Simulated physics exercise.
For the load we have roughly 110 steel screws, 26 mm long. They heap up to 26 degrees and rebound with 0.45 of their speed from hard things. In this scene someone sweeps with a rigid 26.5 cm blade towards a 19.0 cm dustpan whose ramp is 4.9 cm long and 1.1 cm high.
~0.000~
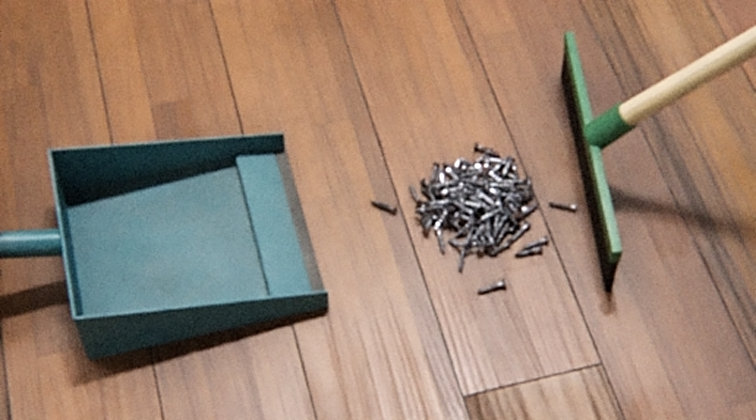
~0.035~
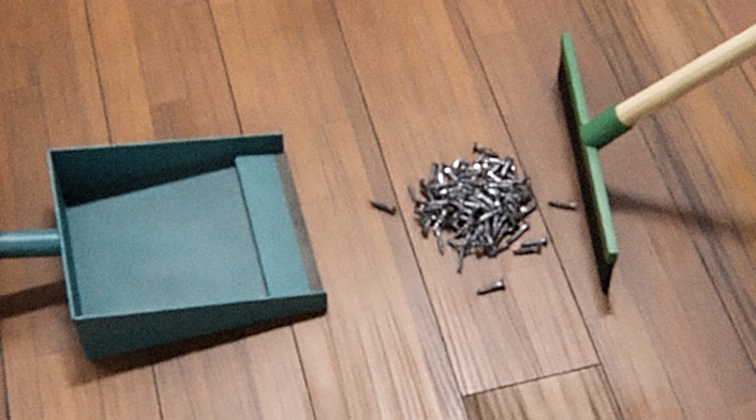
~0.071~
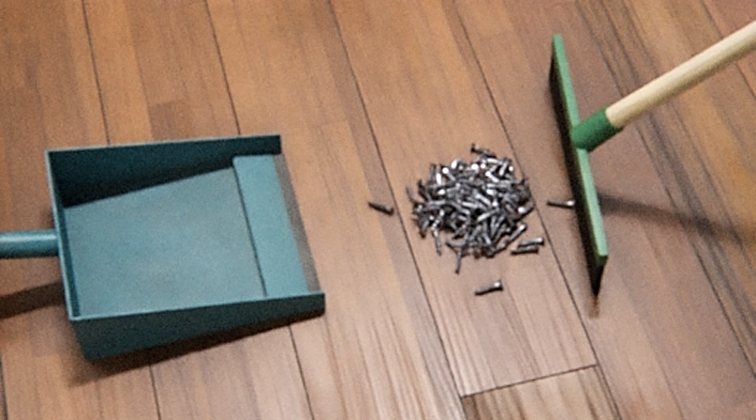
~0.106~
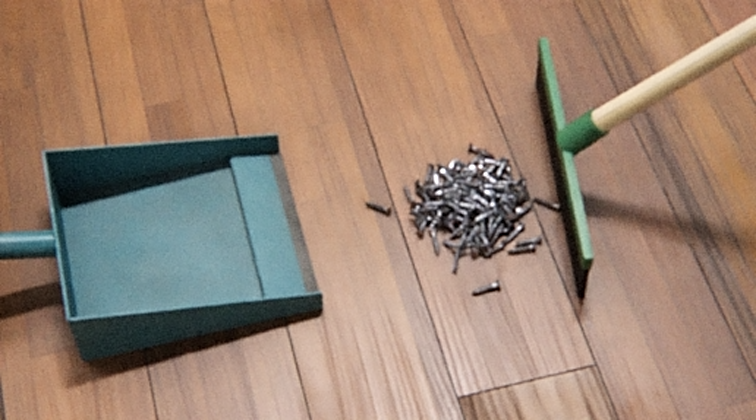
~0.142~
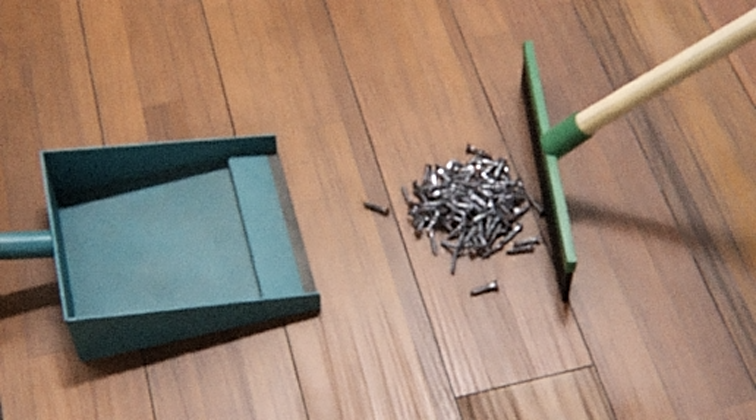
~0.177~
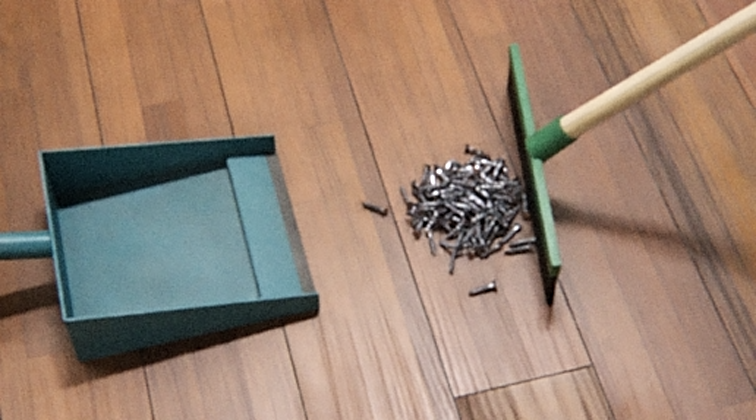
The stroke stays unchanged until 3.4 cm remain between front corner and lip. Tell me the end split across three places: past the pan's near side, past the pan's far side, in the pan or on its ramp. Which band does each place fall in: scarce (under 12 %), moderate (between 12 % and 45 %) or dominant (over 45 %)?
Past the pan's near side: Scarce; past the pan's far side: Scarce; in the pan or on its ramp: Scarce.
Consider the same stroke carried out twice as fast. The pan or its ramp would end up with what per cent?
Share: Close to 40 %.
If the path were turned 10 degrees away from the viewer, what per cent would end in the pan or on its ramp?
The pan, ramp included, would get around 5 per cent.
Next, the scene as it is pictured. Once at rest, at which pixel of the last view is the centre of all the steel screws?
I'd say roughly (327, 227).
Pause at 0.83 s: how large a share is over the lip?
So far, roughly 5 per cent.
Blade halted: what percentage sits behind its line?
5 %.
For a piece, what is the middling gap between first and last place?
It works out to roughly 14 cm.
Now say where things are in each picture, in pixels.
The first frame shows blade from (615, 256) to (569, 43), moved 0.0 cm, 0 of the pieces shifted so far; middle of the pieces at (483, 195); pan at (171, 253).
The second frame shows blade from (612, 257) to (566, 44), moved 0.2 cm, 0 of the pieces shifted so far; middle of the pieces at (482, 196).
The third frame shows blade from (602, 259) to (556, 46), moved 1.0 cm, 1 of the pieces shifted so far; middle of the pieces at (480, 196).
The fourth frame shows blade from (587, 262) to (543, 49), moved 2.1 cm, 2 of the pieces shifted so far; middle of the pieces at (477, 197).
The fifth frame shows blade from (570, 266) to (528, 52), moved 3.5 cm, 2 of the pieces shifted so far; middle of the pieces at (475, 197).
The sixth frame shows blade from (555, 269) to (514, 55), moved 4.8 cm, 3 of the pieces shifted so far; middle of the pieces at (474, 197); pan at (162, 255). Its pace works out near 0.38 m/s.
After 0.40 s, middle of the blade 14 cm from the lip; 0 % over the lip, far side 0 %, near side 0 %.
Then, at 0.55 s, middle of the blade 9 cm from the lip; 0 % over the lip, far side 0 %, near side 5 %.
After 0.83 s, middle of the blade 6 cm from the lip; 5 % over the lip, far side 5 %, near side 5 %.
At rest (1.9 s), near side 5 %, far side 5 %, pan 5 %, in front of the lip or behind the blade 90 %.
